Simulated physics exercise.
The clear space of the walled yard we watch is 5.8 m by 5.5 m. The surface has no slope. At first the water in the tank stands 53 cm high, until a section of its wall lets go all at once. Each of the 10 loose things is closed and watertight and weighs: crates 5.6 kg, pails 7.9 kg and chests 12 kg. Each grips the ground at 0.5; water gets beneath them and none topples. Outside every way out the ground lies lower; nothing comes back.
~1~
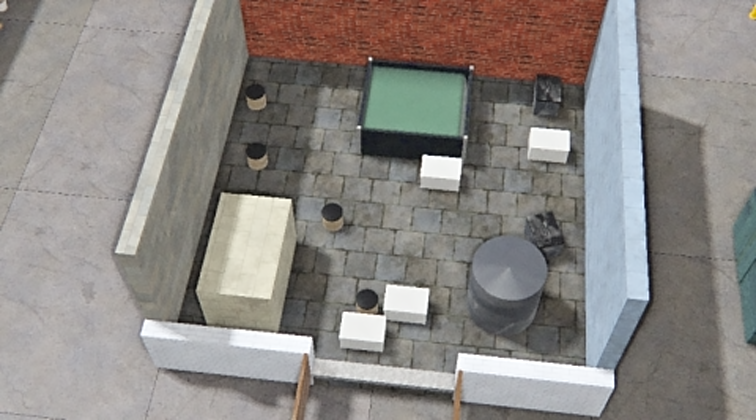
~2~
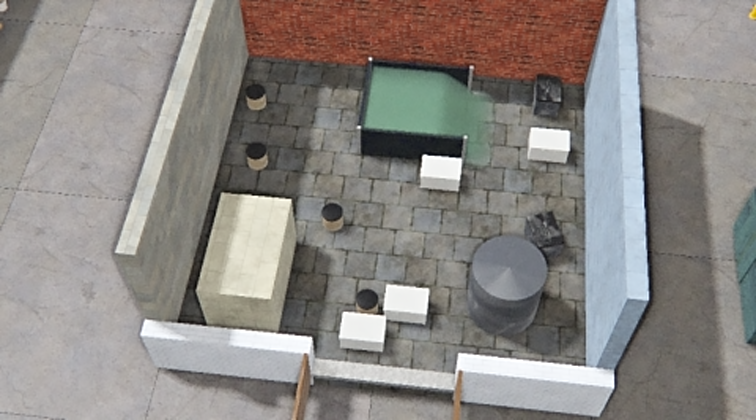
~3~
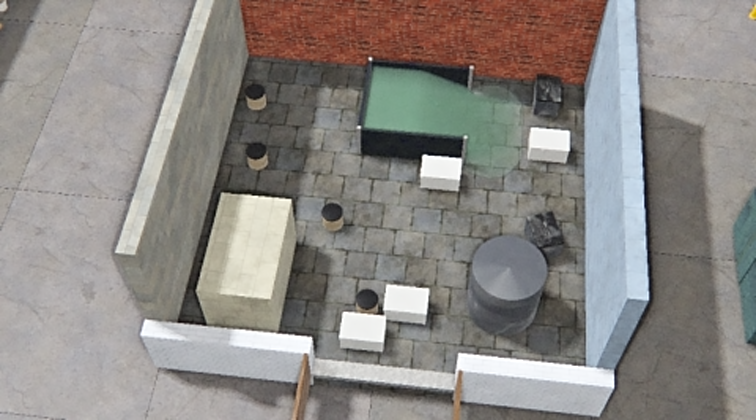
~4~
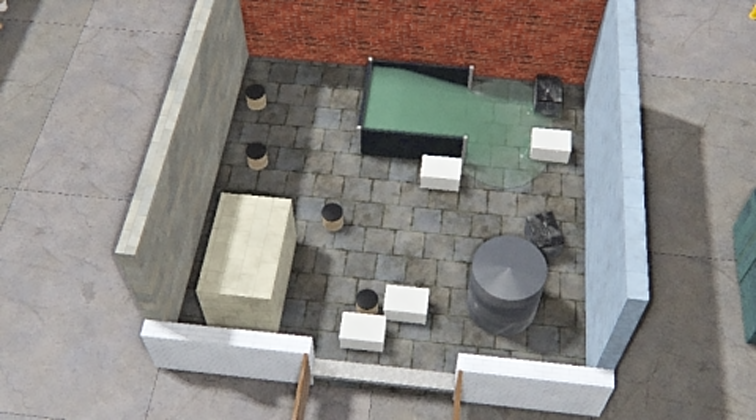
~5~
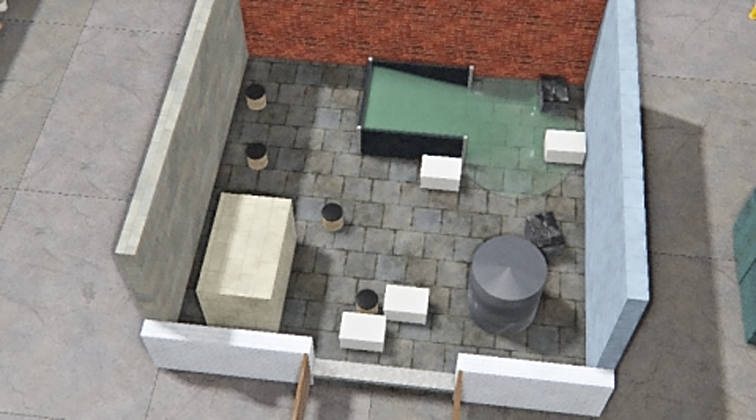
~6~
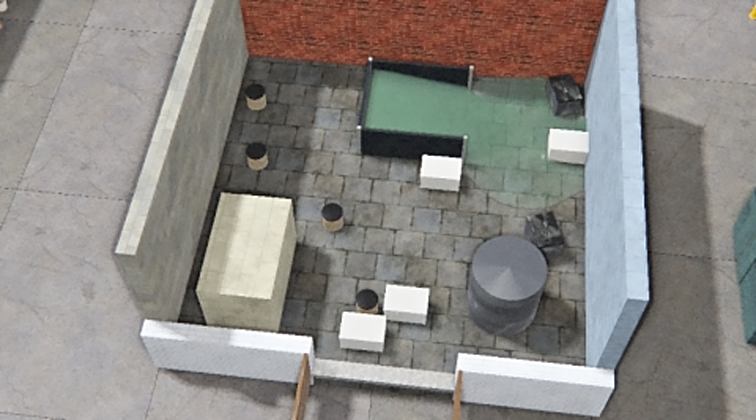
Green water pours rightward from an open-sided tank and nudges a white box and dark block.
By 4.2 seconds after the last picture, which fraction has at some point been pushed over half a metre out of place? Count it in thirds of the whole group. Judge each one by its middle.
Expect the moved ones to number fewer than a third.
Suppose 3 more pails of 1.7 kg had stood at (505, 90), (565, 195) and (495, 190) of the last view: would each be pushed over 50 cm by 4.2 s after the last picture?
Reading them off in order: Clears the mark, clears the mark, clears the mark.
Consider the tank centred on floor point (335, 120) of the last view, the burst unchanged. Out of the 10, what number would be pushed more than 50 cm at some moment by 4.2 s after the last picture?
Result: 4.
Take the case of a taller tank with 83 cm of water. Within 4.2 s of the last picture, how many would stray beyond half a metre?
So the tally would be 6.
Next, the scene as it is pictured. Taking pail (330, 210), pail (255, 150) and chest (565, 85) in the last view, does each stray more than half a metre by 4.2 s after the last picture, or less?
Result, in order: Undershooting / undershooting / overshooting.
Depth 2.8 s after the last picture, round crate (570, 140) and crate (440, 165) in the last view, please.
About 10 and 0 cm.
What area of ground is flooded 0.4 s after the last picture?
About 7.5 m2.
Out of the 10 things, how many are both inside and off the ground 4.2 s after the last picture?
Tally: 3 of them.
Then, 0.4 s after the last picture 0 of 10 are over 50 cm from their spots; 2 afloat.
Then, 1.5 s after the last picture 1 of 10 are over 50 cm from their spots; 2 afloat.
Then, 2.8 s after the last picture 2 of 10 are over 50 cm from their spots; 2 afloat.
Then, 4.2 s after the last picture 3 of 10 are over 50 cm from their spots, and 3 have been at some point; 3 afloat.
